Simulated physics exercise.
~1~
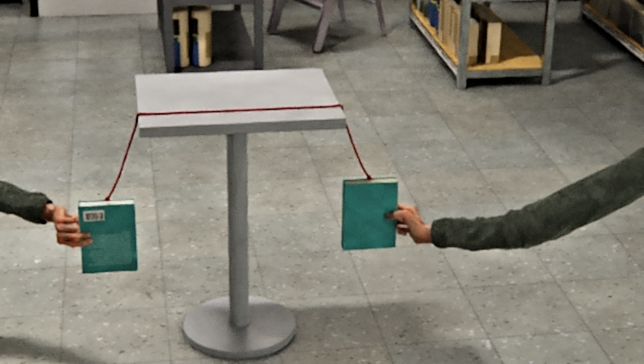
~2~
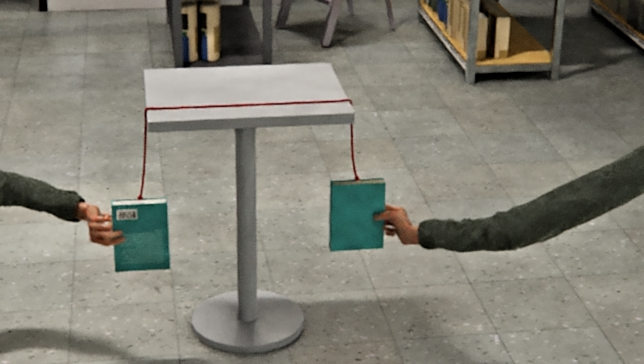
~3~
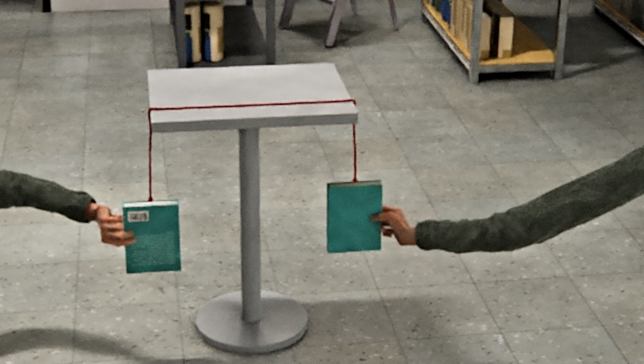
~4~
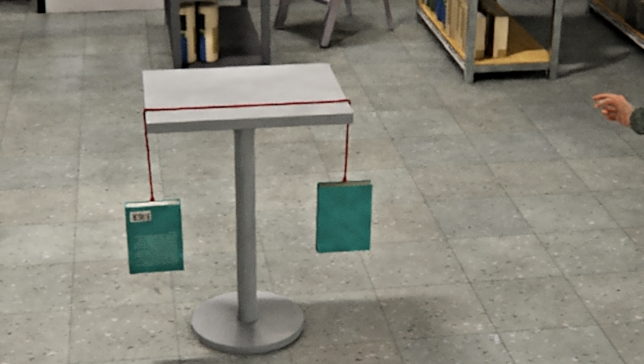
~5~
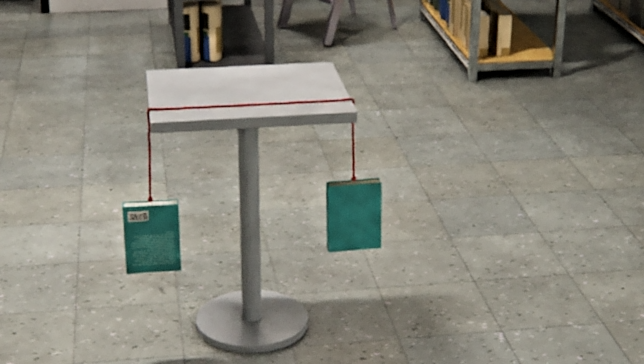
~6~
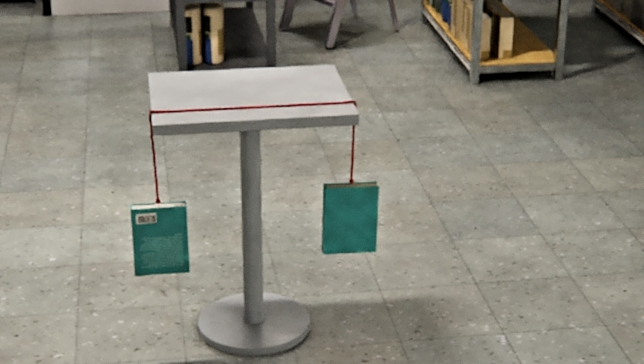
In this clip, two hands hold teal books tied to opposite ends of a red string laid across a gray side table, then let go and withdraw. The books sway slightly but stay hanging on either side, with neither one dropping.
